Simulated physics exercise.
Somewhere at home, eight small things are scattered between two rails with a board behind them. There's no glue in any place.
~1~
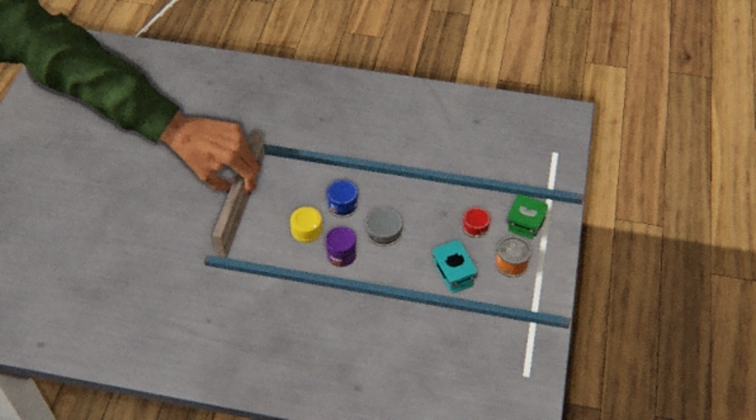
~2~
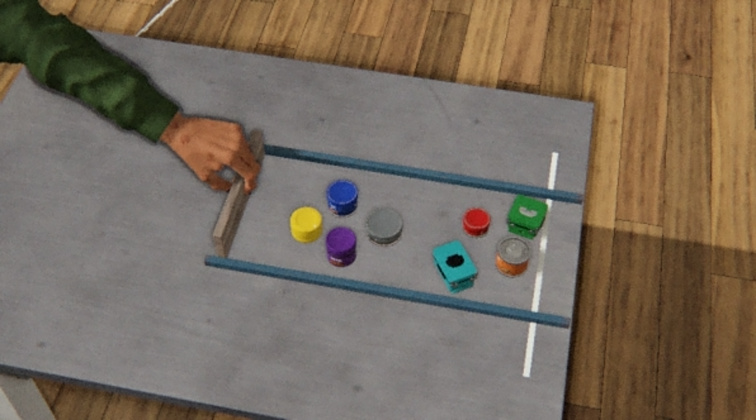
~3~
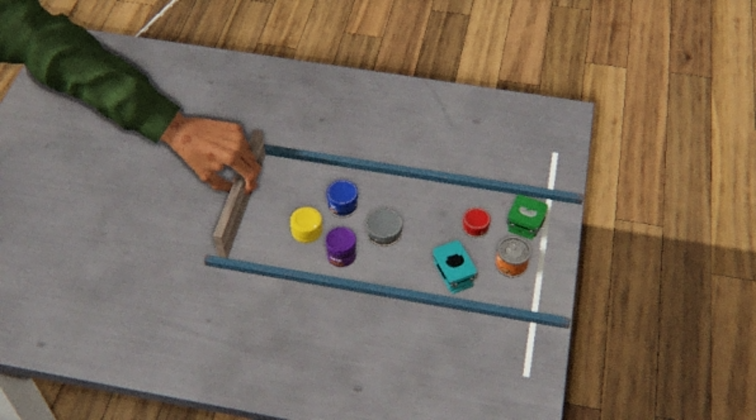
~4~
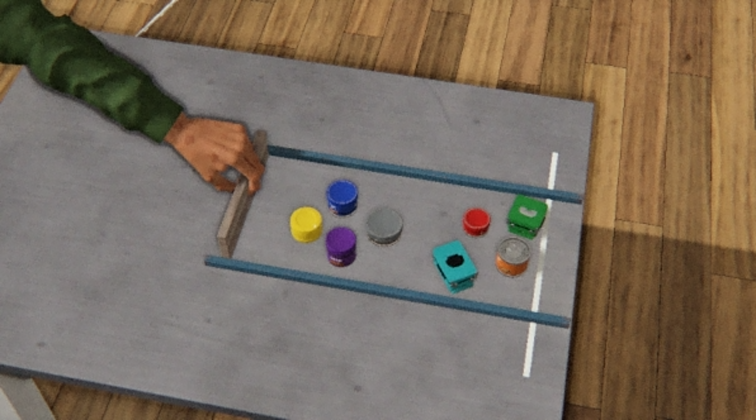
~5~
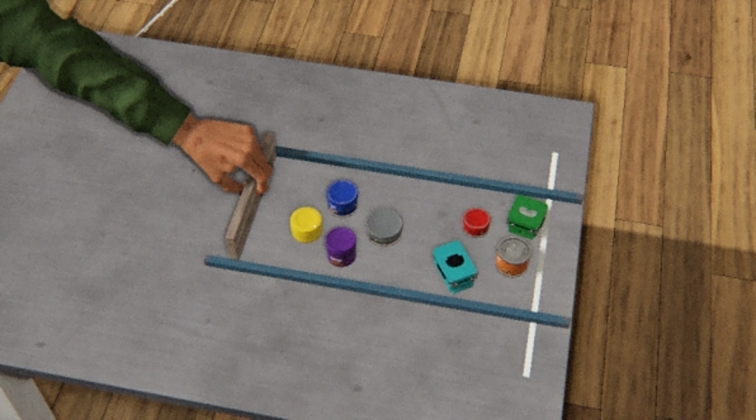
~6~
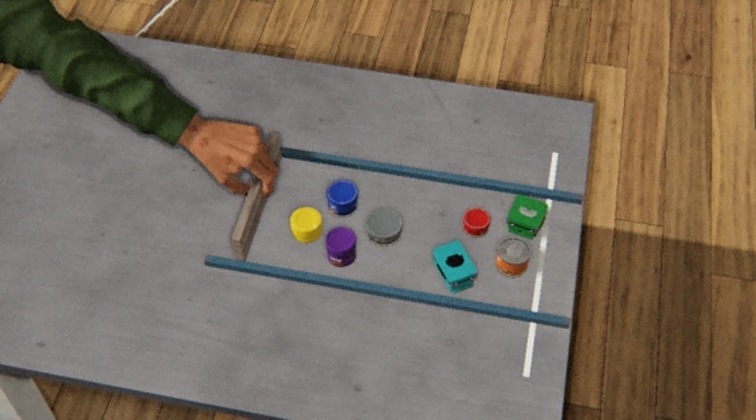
A hand slides a board slightly right between two rails toward small, motionless colourful containers.
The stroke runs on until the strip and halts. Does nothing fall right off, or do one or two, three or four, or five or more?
I predict the count lost over the end will be three or four.
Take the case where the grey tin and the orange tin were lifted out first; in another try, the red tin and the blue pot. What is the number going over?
Counts - first: 2, second: 2.
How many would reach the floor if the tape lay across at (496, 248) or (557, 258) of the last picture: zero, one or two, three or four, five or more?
For each place: None at all; three to four.
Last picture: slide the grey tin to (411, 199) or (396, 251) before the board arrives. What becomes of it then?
Placed there, the grey tin keeps its spot, and in the other spot it keeps its spot.
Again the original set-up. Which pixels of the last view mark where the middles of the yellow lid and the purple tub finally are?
I'd say approximately (556, 272) and then (553, 295).
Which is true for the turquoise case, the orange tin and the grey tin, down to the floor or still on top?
For the turquoise case, it ends up falling; for the orange tin, it ends up falling; for the grey tin, it ends up falling.
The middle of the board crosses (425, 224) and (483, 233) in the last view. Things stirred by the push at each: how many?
The count reaches 6 first and 8 second.
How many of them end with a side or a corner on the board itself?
That makes 4.
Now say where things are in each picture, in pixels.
The first picture shows green case (527, 217); orange tin (513, 257); red tin (476, 223); board (240, 193); tape (542, 255).
The second picture shows orange tin (513, 257); blue pot (343, 199).
The third picture shows red tin (476, 223); grey tin (384, 228).
The fourth picture shows green case (527, 218); board (245, 194).
The fifth picture shows orange tin (513, 257); purple tub (341, 247).
The sixth picture shows green case (527, 218); orange tin (513, 257); red tin (476, 223); board (258, 196); tape (542, 255).
Early on, none off yet; green case at rest near (527, 218); orange tin at rest near (513, 257); red tin at rest near (476, 223).
Finally, the number that fall off is three or four; lost, grey tin, turquoise case, orange tin and green case.
